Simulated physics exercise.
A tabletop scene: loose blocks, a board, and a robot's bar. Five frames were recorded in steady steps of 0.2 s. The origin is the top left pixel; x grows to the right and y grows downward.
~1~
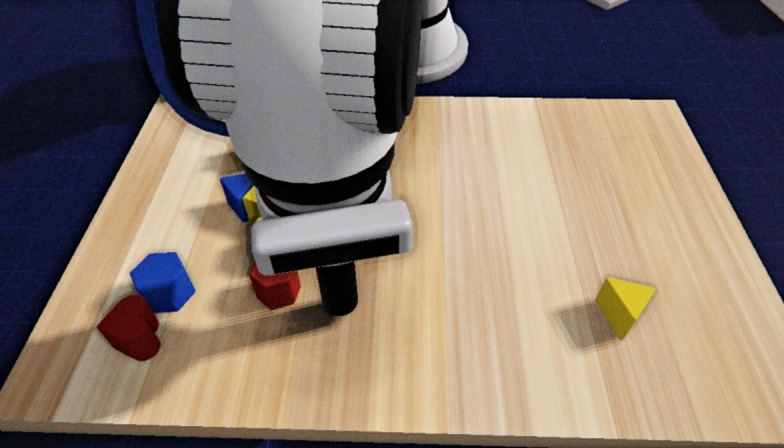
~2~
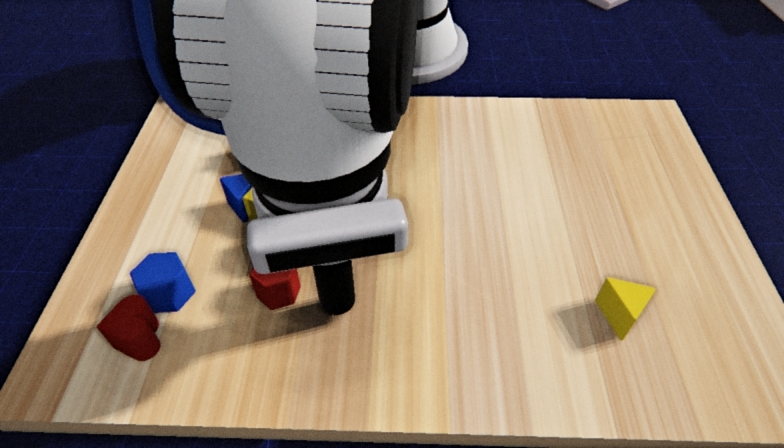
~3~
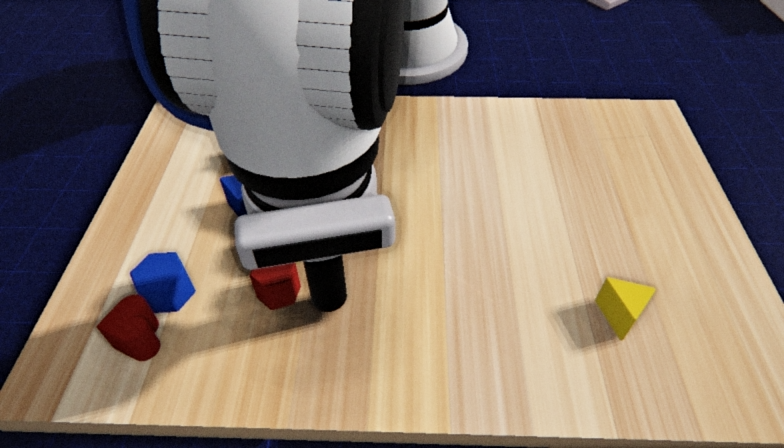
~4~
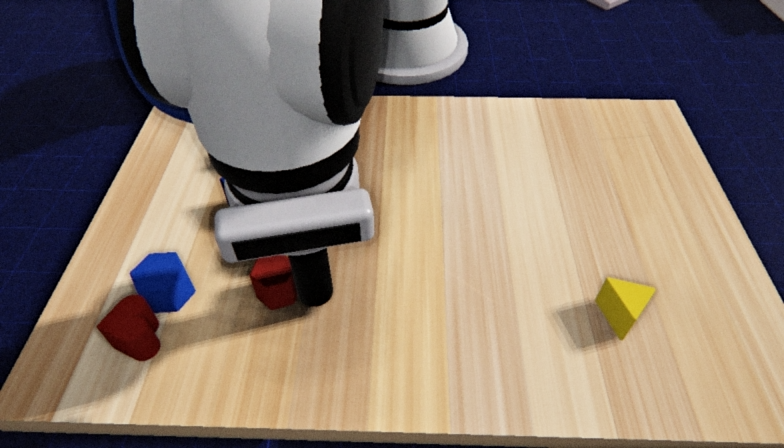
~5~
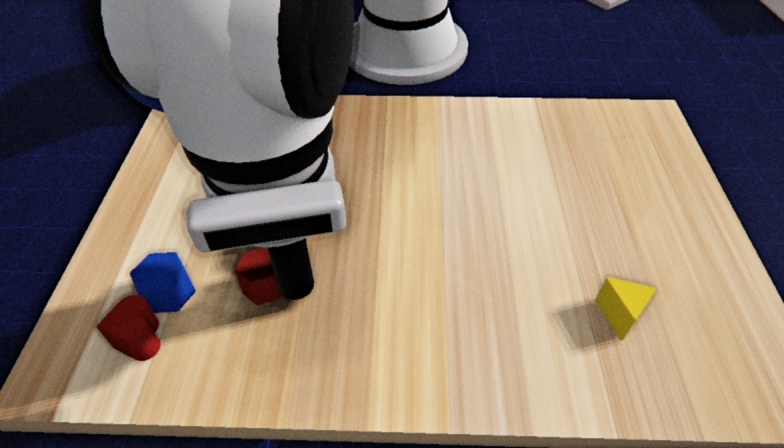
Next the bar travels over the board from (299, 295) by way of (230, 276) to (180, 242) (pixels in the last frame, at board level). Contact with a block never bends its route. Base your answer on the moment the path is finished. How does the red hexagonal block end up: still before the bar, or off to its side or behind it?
My prediction: In front.
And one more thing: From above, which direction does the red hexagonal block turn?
From overhead, the rotation is counterclockwise.
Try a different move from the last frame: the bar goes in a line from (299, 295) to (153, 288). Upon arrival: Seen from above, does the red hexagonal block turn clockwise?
I'd say yes.
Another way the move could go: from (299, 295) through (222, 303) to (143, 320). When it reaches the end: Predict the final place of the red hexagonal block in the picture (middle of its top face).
It is going to be at (202, 251).
On the path given first. One third of the way, bar at (247, 275); red hexagonal block at (210, 250).
Two thirds of the way, bar at (208, 254); blue hexagonal block at (146, 270), turned 25° anticlockwise; red hexagonal block at (168, 234).
At the end, bar at (176, 233); blue hexagonal block at (146, 270), turned 25° anticlockwise; red hexagonal block at (131, 221), turned 30° anticlockwise; yellow hexagonal block still.
